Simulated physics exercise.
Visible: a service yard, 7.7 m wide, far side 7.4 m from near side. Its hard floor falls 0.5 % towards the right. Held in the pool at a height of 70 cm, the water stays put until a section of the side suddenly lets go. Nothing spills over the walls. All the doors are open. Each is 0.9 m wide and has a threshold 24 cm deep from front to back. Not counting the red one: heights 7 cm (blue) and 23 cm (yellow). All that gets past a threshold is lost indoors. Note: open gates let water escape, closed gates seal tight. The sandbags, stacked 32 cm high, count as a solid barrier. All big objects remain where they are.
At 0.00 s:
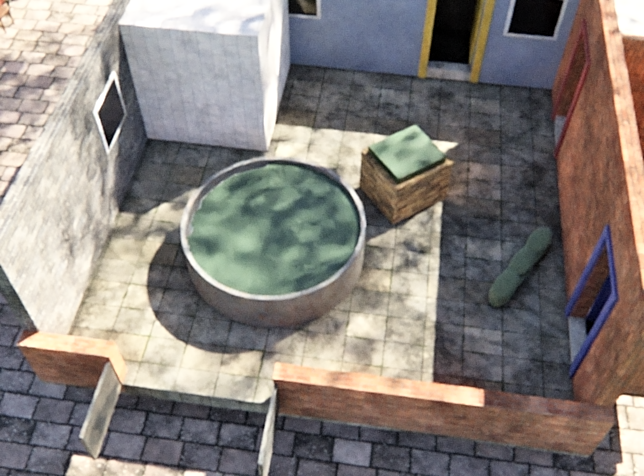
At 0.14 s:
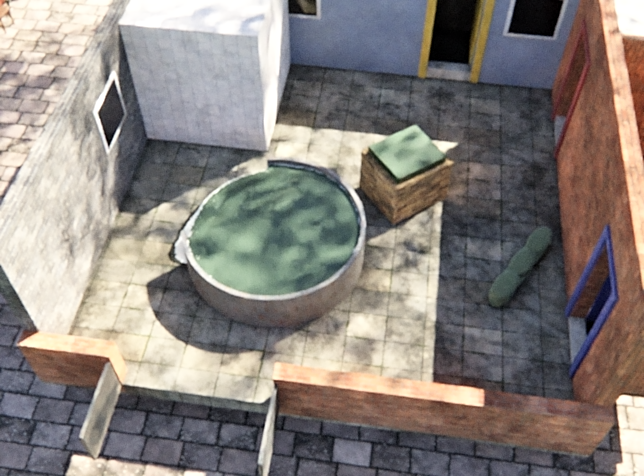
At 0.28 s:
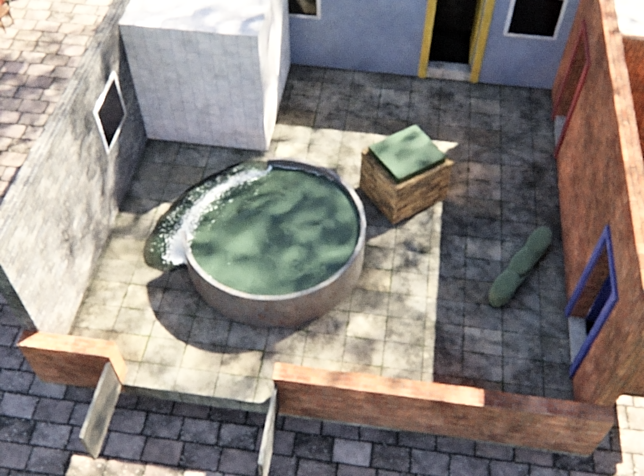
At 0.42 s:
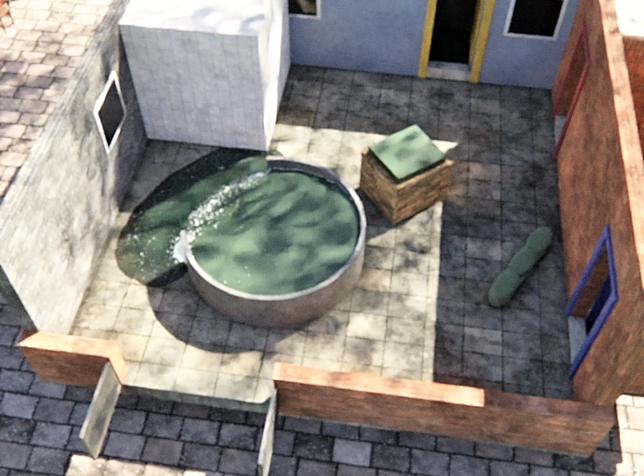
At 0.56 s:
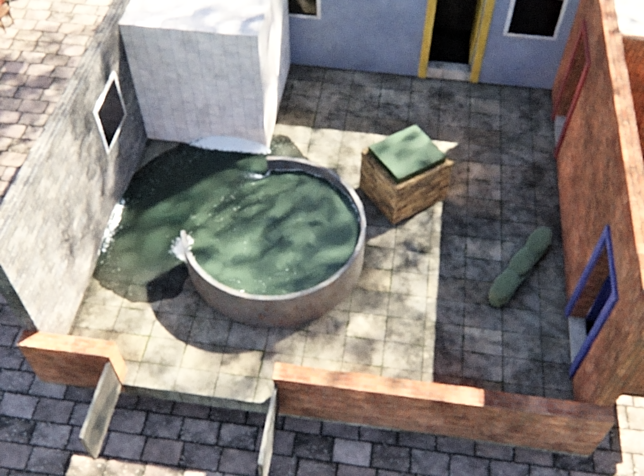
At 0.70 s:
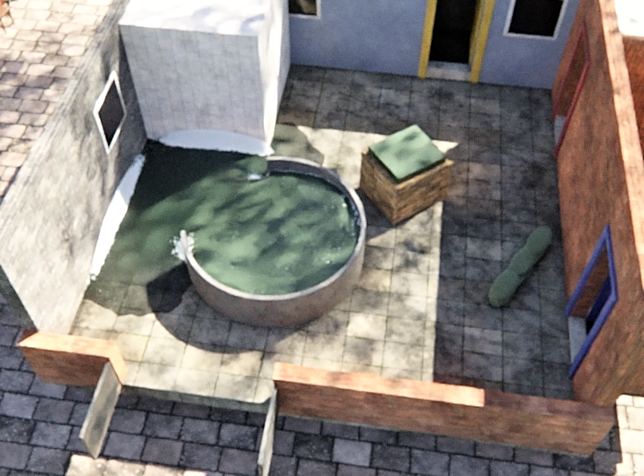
The clip opens on a round pool of still, green water in a walled, paved yard. The pool's rim breaks open on the left, and foaming water pours out onto the paving. The dark sheet spreads until it meets the left wall and the white block behind, edged with white foam.
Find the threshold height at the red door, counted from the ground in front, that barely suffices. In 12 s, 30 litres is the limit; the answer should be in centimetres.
It barely suffices at around 6.5 cm.
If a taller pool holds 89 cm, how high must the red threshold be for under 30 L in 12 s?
A step of about 9.5 cm does it.
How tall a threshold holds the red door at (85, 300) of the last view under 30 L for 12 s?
Close to 15 cm at the least.
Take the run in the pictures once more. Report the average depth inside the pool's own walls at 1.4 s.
The mean depth is roughly 45 cm.
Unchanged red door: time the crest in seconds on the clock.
Approximately 6.0 s.
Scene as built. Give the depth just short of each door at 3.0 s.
Lab note, cm: Blue 0; yellow 0; red 0.
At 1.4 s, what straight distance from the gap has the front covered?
Distance from gap: Approx. 3.6 m.
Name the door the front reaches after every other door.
It would be the blue door.
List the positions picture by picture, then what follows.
The pool at (274, 226) is whole and still, 70 cm deep; the red door at (569, 97) is dry, in the first picture.
The gap is at (213, 203), the front 0.3 m out at (173, 255); the back of the pool holds 70 cm, in the second picture.
Water pours out at (214, 205) and has run 0.7 m, to (148, 255); about 10 cm deep outside, 70 cm at the back, in the third picture.
The front is at (225, 148), 1.2 m from the gap at (214, 206); 4.0 m2 of floor is wet, 70 cm left at the back, in the fourth picture.
The gap is at (214, 207), the front 1.7 m out at (146, 168); the back of the pool holds 70 cm, in the fifth picture.
The front is at (151, 140), 2.2 m from the gap at (214, 207); 6.9 m2 of floor is wet, 70 cm left at the back; the red door at (569, 97), 6.6 m from the gap, is still 4.7 m from the nearest water, in the sixth picture.
After 1.4 s water covers 15 % of the floor, deepest (68 cm) near (141, 156); it has not reached the red door.
After 3.0 s water covers 35 % of the floor, deepest (42 cm) near (58, 360); it has not reached the red door.
After 12.0 s water covers 100 % of the floor, deepest (14 cm) near (58, 360); 8 cm at the red door, 0 litres in over its 14 cm threshold.
At the red door as built, the water arrived by 4.5 s and peaked near 12 cm at 6.2 s.
Run again over the same 12 s with other heights there, 40 litres in over 6 cm, 13 litres over 8 cm. The limit of 30 litres is kept from about 6.5 cm up.
